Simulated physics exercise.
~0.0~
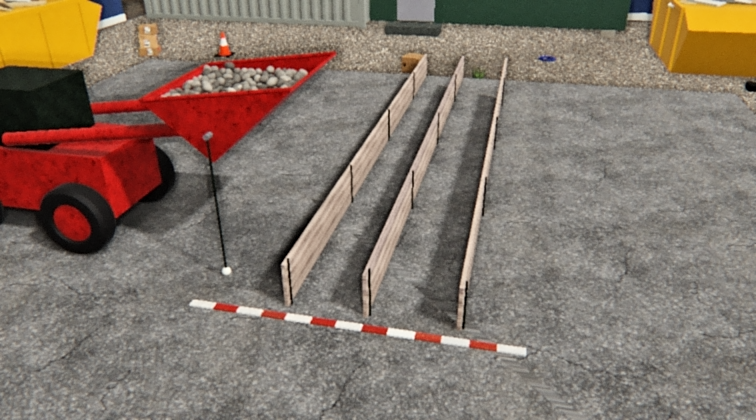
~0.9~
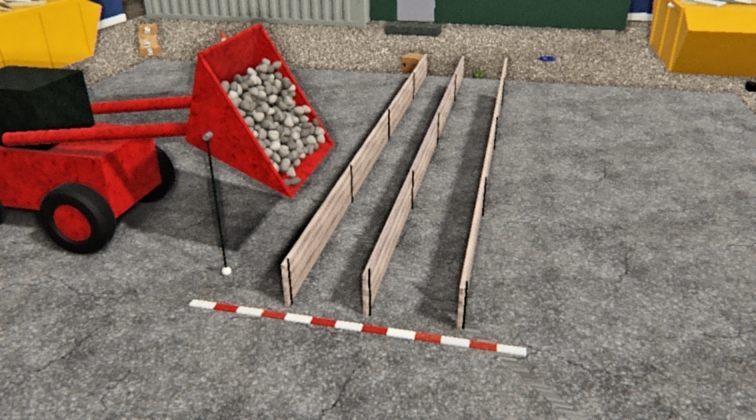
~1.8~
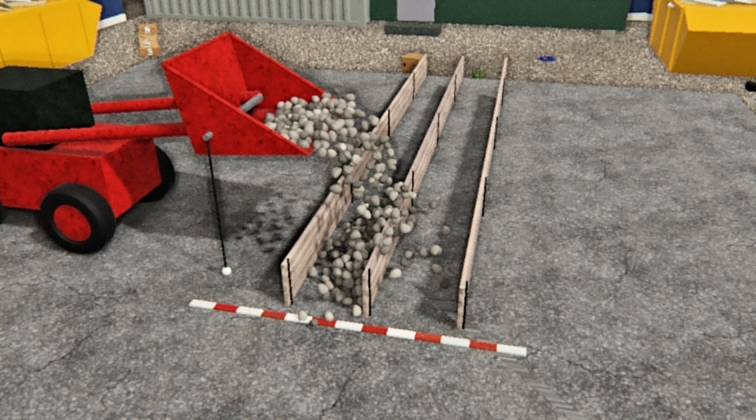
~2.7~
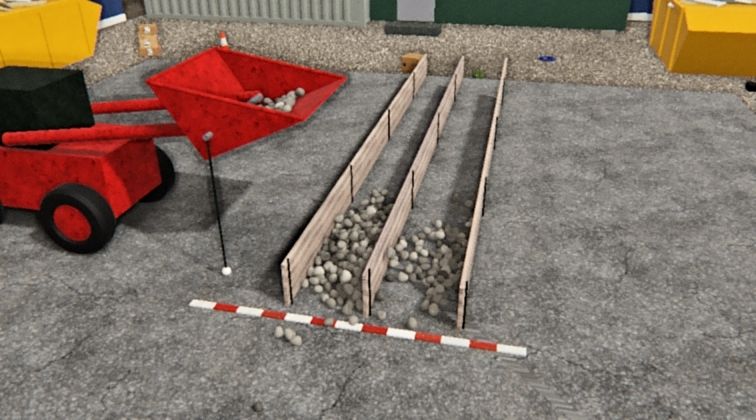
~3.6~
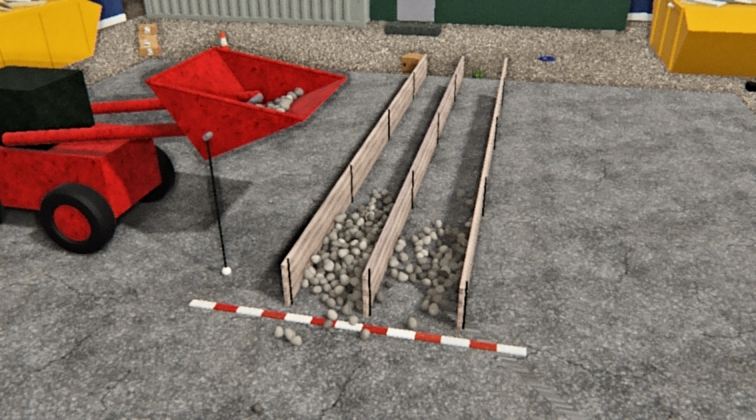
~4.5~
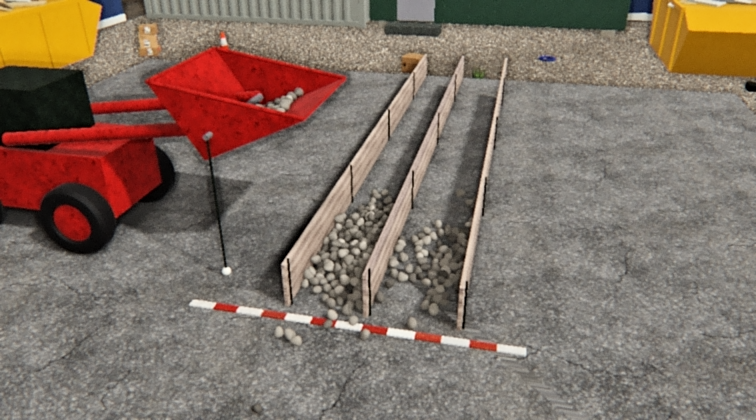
On a grey paved yard with yellow skips behind, a red loader at the left holds a raised bucket of rounded grey stones beside three long plank barriers. The bucket tips steeply forward to the right, with the stones still heaped inside. They then pour over the nearest planks, filling the first bay and spilling across the middle barrier as the bucket begins tilting back. The bucket levels and tips back, keeping a small pile. Most stones settle in the left bay, fewer in the right, and a few lie near the red and white staff, where everything stays still.
